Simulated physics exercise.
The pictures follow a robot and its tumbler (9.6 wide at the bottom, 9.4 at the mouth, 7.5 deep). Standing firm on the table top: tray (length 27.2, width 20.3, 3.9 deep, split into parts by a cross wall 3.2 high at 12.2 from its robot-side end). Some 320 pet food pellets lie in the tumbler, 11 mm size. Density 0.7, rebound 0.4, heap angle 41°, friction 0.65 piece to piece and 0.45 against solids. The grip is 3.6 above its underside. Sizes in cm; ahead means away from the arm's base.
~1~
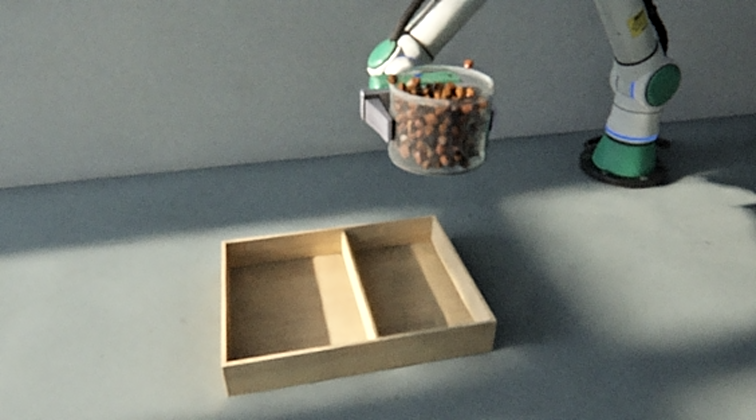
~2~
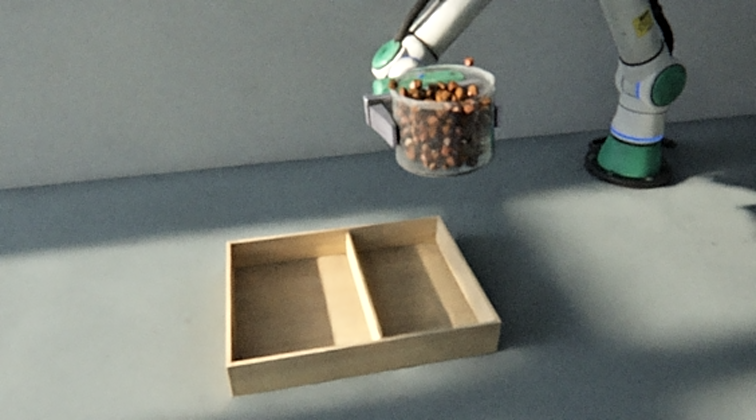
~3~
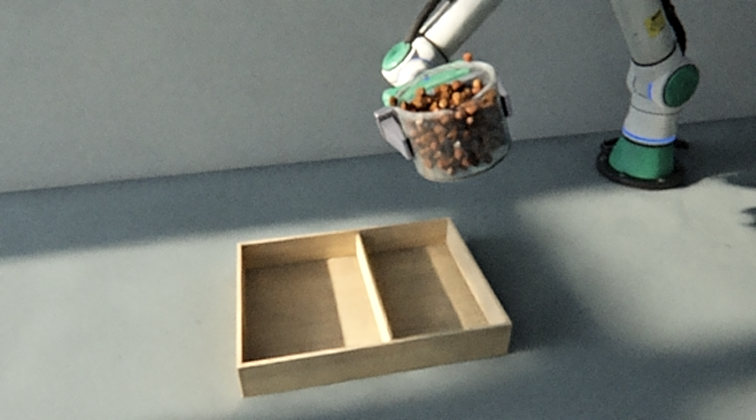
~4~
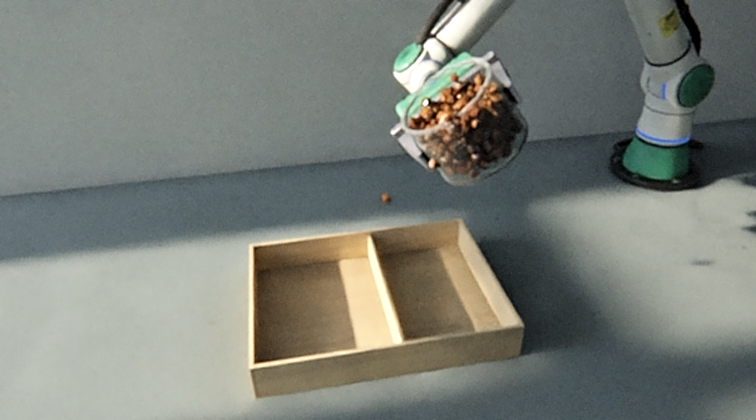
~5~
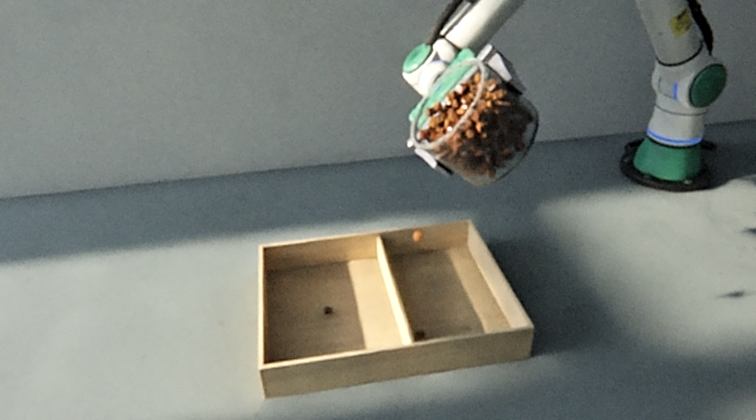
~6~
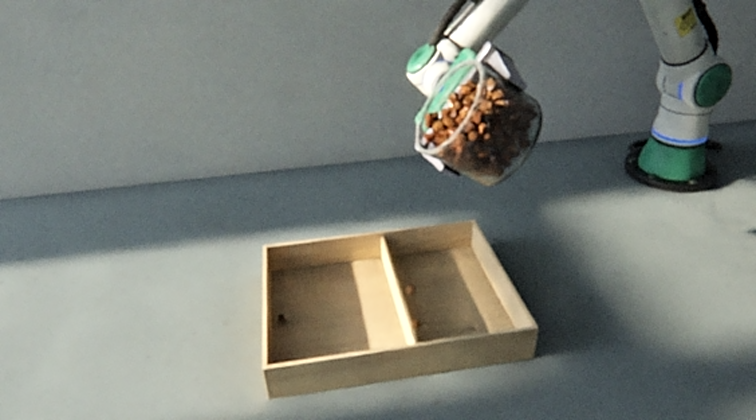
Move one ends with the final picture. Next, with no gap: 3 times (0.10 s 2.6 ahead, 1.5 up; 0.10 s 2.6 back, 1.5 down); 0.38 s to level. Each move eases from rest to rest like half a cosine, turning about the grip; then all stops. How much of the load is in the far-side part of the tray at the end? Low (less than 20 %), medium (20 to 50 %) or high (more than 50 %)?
Share in the far-side part of the tray: Medium (20 to 50 %).
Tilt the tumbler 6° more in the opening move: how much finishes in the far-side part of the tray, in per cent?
Some 40 per cent.
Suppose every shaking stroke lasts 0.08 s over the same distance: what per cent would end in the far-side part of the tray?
It would be near 50 per cent.
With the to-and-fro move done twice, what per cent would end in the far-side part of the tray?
Then about 25 per cent.
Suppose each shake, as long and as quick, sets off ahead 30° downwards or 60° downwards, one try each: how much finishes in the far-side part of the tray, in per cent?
Some 10 and 5 per cent.
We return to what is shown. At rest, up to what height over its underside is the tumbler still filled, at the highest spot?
About 7.0 cm.
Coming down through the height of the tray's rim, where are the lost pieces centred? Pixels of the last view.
Around (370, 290).
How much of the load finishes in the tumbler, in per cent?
Roughly 60 per cent.
Then, 0.39 s after the last picture, tilted 55° forward, highest piece 25 above the table; 243 in the tumbler, 30 in the far-side part, 8 in the robot-side part, 41 in flight or on a rim.
Then, 0.78 s after the last picture, tilted 29° forward, highest piece 25 above the table; 198 in the tumbler, 103 in the far-side part, 17 in the robot-side part, 4 in flight or on a rim.
Then, 1.18 s after the last picture, level, highest piece 26 above the table; 198 in the tumbler, 106 in the far-side part, 18 in the robot-side part.
Then, 2.23 s after the last picture, level, highest piece 26 above the table; 198 in the tumbler, 106 in the far-side part, 18 in the robot-side part.
Final count, 198 in the tumbler, 106 in the far-side part, 18 in the robot-side part. That is 33 % in the far-side part of the tray.
